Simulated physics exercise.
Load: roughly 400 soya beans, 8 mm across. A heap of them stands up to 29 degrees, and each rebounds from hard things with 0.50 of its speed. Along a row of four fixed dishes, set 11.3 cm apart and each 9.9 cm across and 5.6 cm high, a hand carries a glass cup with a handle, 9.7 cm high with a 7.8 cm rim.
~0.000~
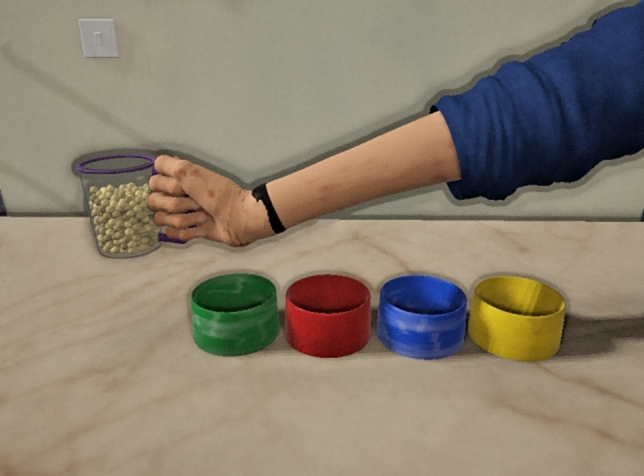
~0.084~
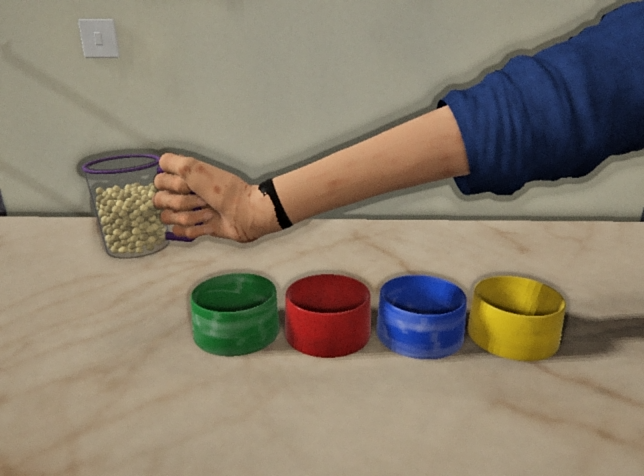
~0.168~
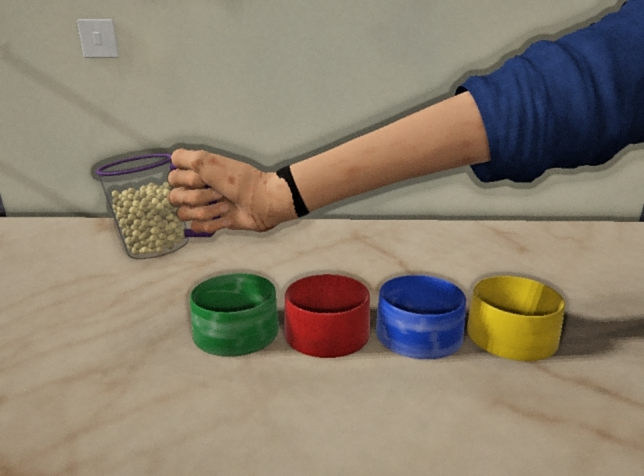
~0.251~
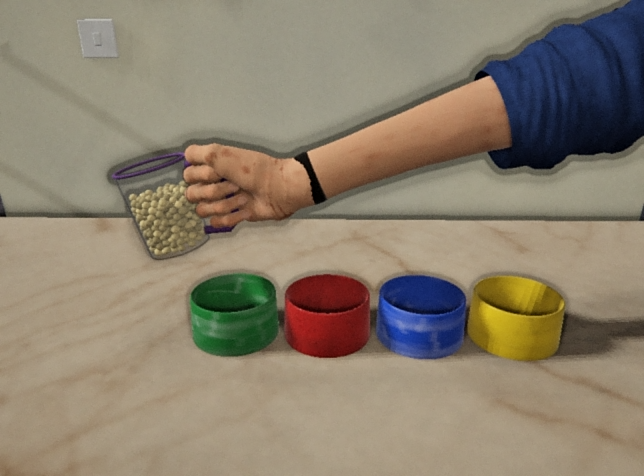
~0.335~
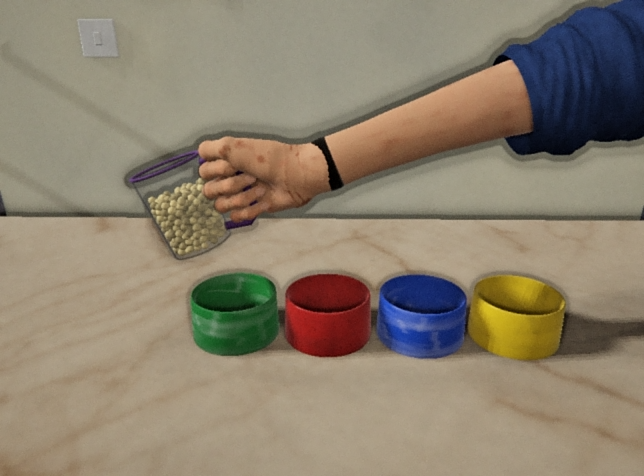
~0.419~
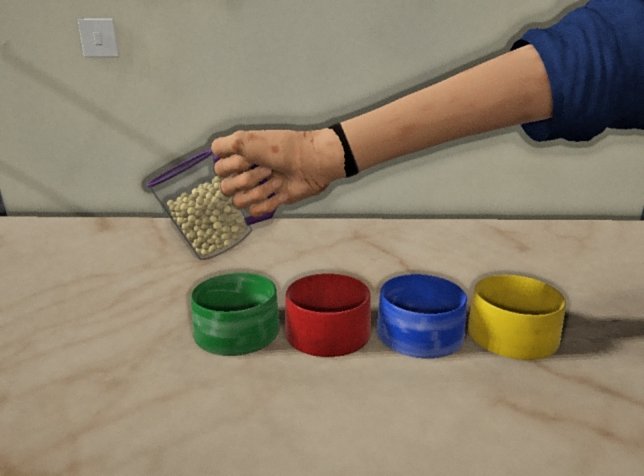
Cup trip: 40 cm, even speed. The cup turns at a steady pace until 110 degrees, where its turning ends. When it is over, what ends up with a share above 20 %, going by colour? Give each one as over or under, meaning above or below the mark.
Red: Under, blue: Over, green: Under, yellow: Under, counter: Under.
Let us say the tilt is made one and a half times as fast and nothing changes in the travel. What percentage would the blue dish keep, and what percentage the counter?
Result - blue: 20; counter: 10.
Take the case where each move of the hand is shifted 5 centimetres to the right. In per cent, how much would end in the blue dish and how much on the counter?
Shares in that case - blue 90 / counter 10.
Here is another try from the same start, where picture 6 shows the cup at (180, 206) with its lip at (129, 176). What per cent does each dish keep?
Then red 10, blue 90, green 0, and yellow 0.
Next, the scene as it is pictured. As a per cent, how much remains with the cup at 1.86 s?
Some 45 %.
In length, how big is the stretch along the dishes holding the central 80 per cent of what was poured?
Close to 6 centimetres along the dishes.
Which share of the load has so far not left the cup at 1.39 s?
Close to 95 % of the load.
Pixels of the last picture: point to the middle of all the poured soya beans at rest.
Est. centre at rest: (413, 317) px.
Then, at 1.00 s, tilt 67 degrees; cup holds 100 %.
Then, at 1.39 s, tilt 95 degrees; cup holds 95 %.
After 1.86 s, tilt 110 degrees; cup holds 45 %, blue 45 %.
By 3.2 s all is still; red 0 %, blue 95 %, green 0 %, yellow 0 %, counter 5 %.
